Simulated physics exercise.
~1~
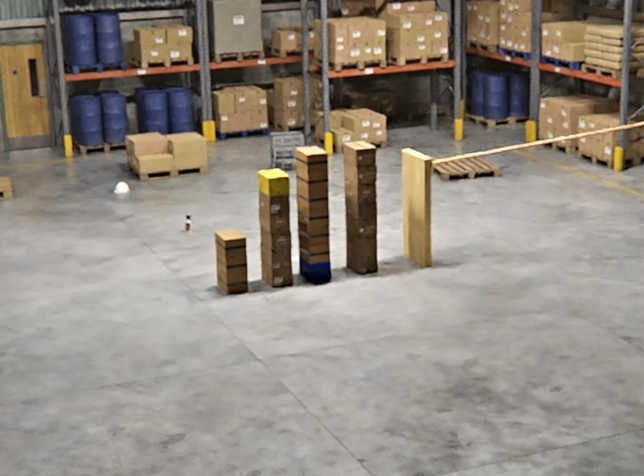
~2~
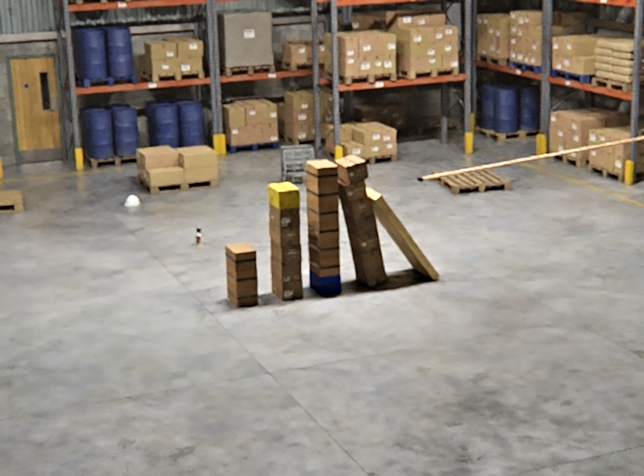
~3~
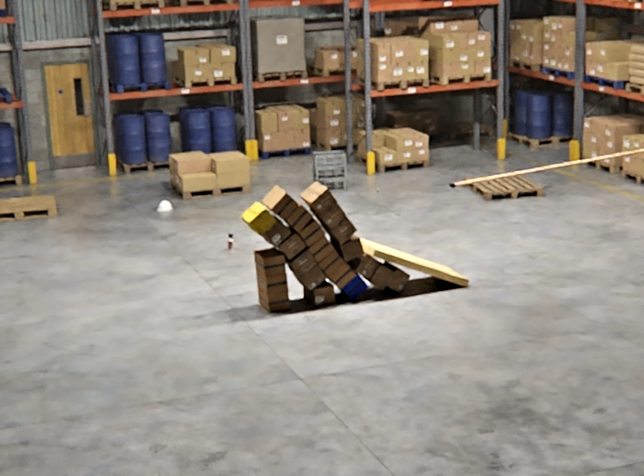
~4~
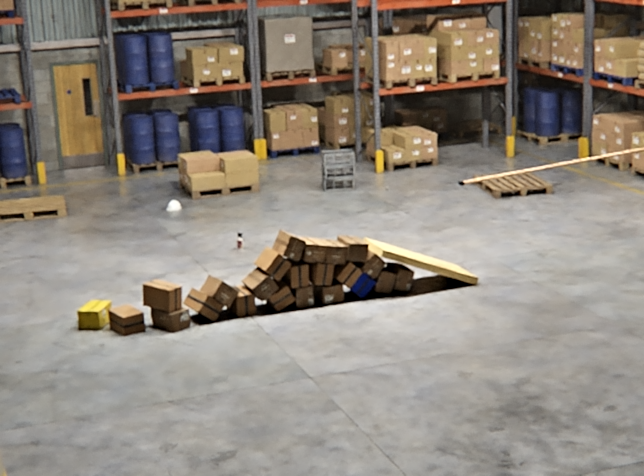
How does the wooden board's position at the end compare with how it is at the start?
At the start the board stands upright beside the carton columns. By the end it has tipped over on its side, sloping against the heap of cartons.
